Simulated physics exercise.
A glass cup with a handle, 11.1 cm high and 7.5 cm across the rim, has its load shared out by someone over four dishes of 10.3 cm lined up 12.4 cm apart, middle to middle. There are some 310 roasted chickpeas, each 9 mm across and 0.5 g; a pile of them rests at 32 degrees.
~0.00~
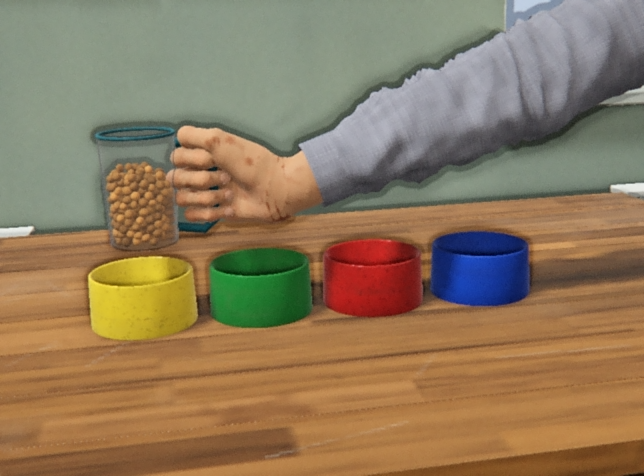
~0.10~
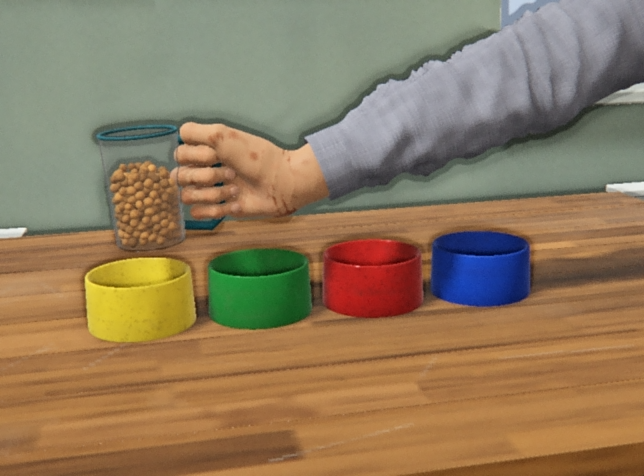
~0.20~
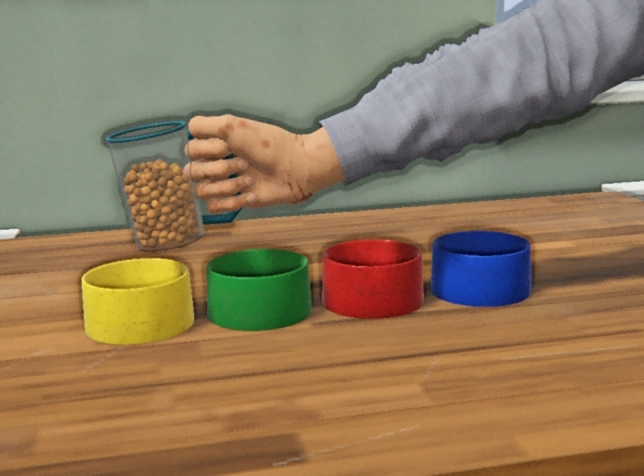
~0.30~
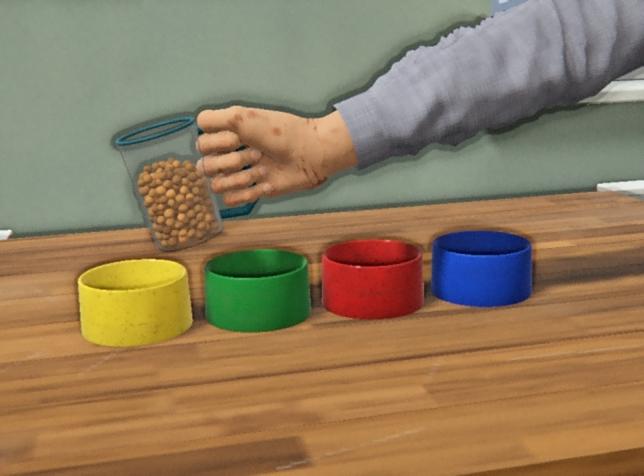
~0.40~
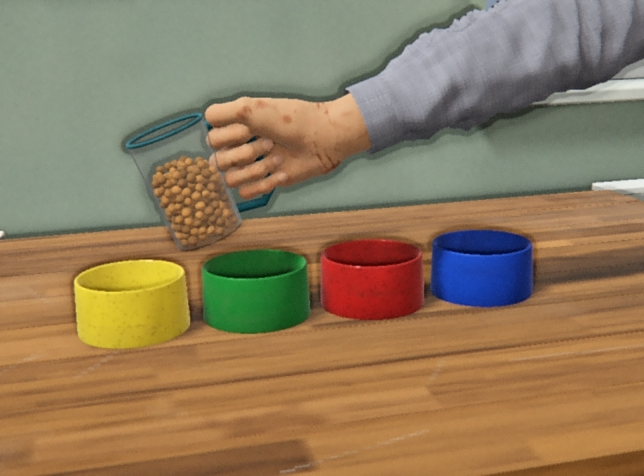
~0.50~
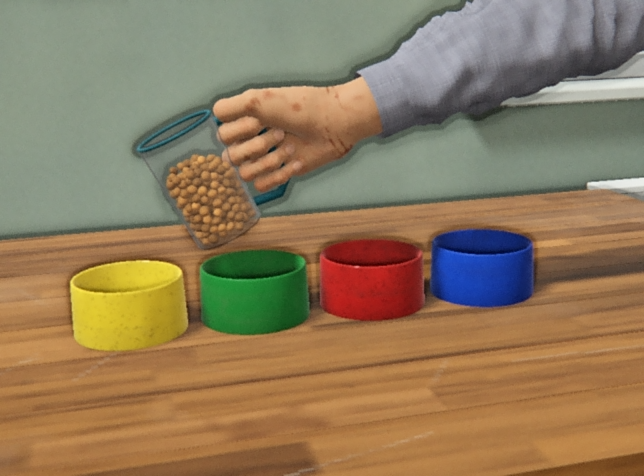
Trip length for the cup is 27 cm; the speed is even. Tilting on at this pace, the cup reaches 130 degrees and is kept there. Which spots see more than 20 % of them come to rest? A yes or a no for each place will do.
Red dish - yes; blue dish - no; green dish - no; yellow dish - no; counter - no.
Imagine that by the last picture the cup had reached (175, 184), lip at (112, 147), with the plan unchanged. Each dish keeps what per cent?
Then red 70, blue 0, green 0, and yellow 0.
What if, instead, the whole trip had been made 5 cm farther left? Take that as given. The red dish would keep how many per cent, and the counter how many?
Red: 0, counter: 30.
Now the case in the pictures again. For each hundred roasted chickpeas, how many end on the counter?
The figure is about 10 percent.
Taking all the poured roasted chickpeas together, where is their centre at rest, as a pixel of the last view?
I'd say roughly (356, 287).
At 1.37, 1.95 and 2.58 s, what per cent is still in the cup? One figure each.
First 100, then 100, then 0 per cent.
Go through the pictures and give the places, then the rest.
The first frame shows cup at (141, 188), tilt 0 degrees, lip at (97, 136), moved 0.0 cm; middle of the pieces at (136, 206); yellow dish at (141, 272); green dish at (259, 262); red dish at (372, 253); blue dish at (480, 244).
The second frame shows cup at (145, 188), tilt 2 degrees, lip at (99, 136), moved 0.7 cm; middle of the pieces at (141, 206).
The third frame shows cup at (159, 187), tilt 8 degrees, lip at (108, 139), moved 2.3 cm; middle of the pieces at (157, 205).
The fourth frame shows cup at (173, 185), tilt 14 degrees, lip at (117, 143), moved 3.9 cm; middle of the pieces at (173, 204).
The fifth frame shows cup at (188, 184), tilt 19 degrees, lip at (128, 146), moved 5.5 cm; middle of the pieces at (190, 202).
The sixth frame shows cup at (203, 182), tilt 25 degrees, lip at (139, 150), moved 7.2 cm; middle of the pieces at (206, 200); yellow dish at (127, 277); green dish at (253, 265); red dish at (371, 253); blue dish at (482, 242). The cup turns about 55 degrees a second and travels 16 cm a second.
After 1.37 s, tilt 74 degrees; cup holds 100 %.
After 1.95 s, tilt 106 degrees; cup holds 100 %.
After 2.58 s, tilt 130 degrees; cup holds 0 %, red 90 %.
By 3.1 s all is still; red 90 %, blue 0 %, green 0 %, yellow 0 %, counter 10 %.
